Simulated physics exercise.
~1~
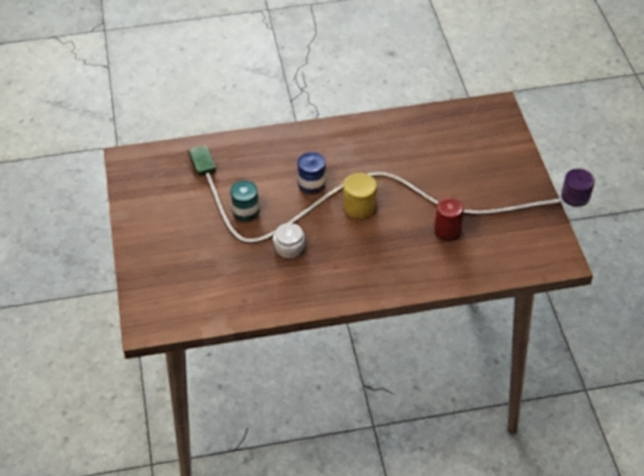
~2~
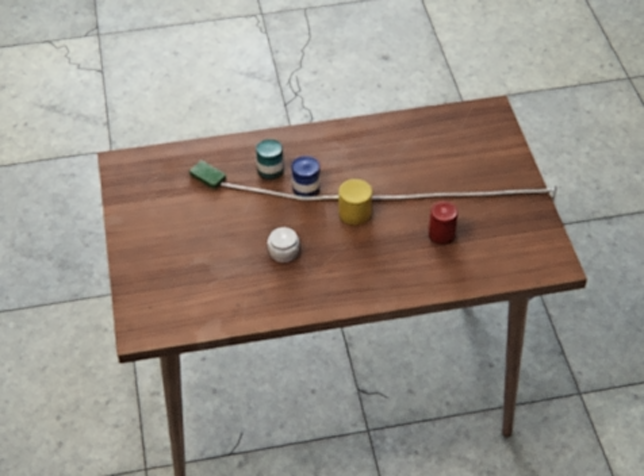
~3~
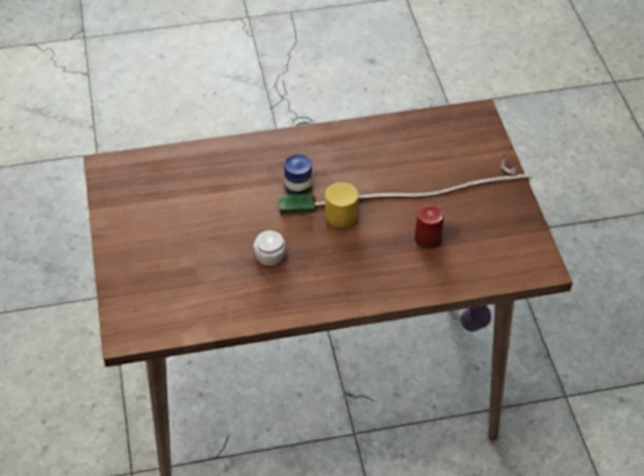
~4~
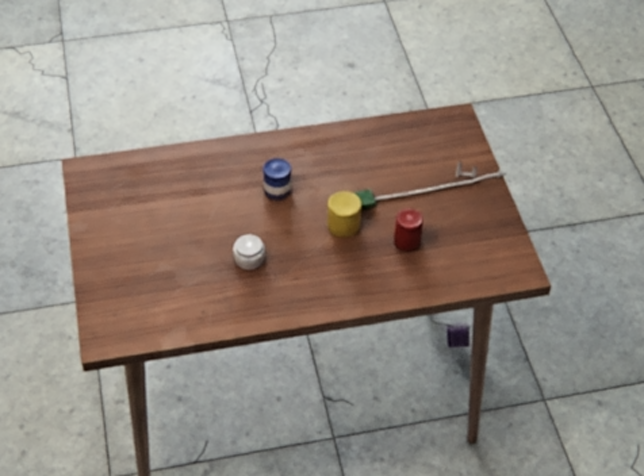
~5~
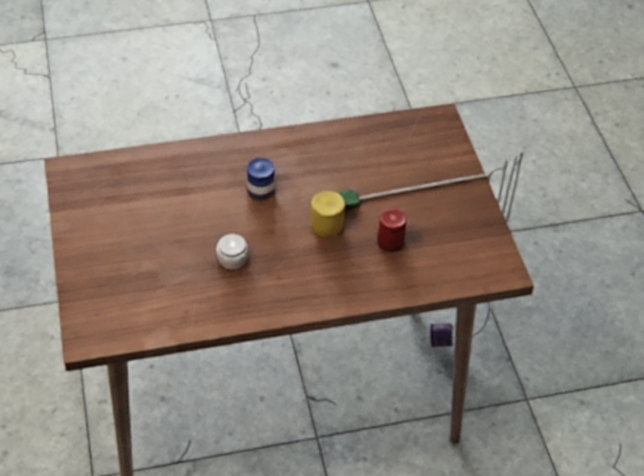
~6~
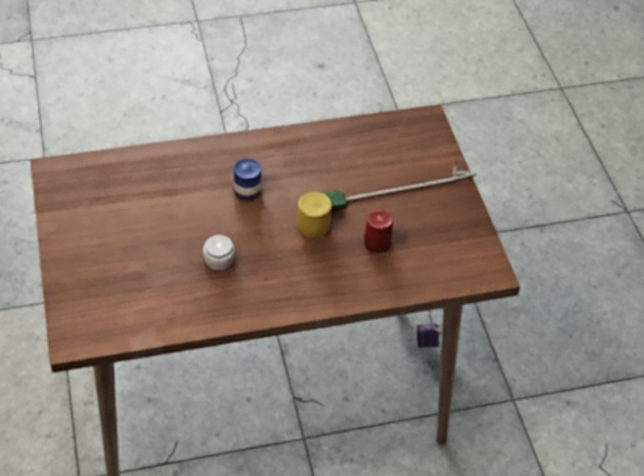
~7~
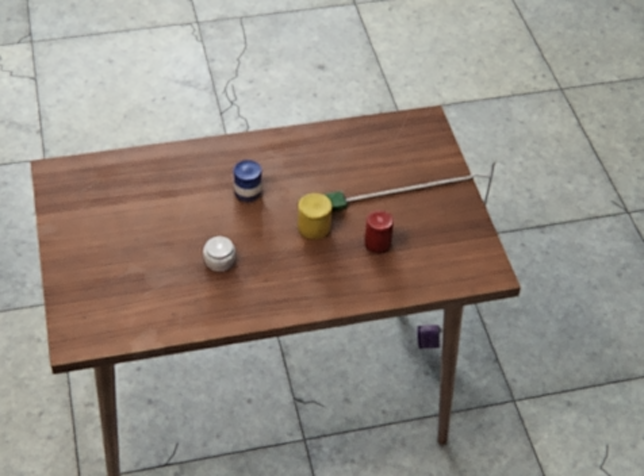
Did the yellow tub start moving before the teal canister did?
No, the teal canister moved first, and the yellow tub only shifted a little later on.
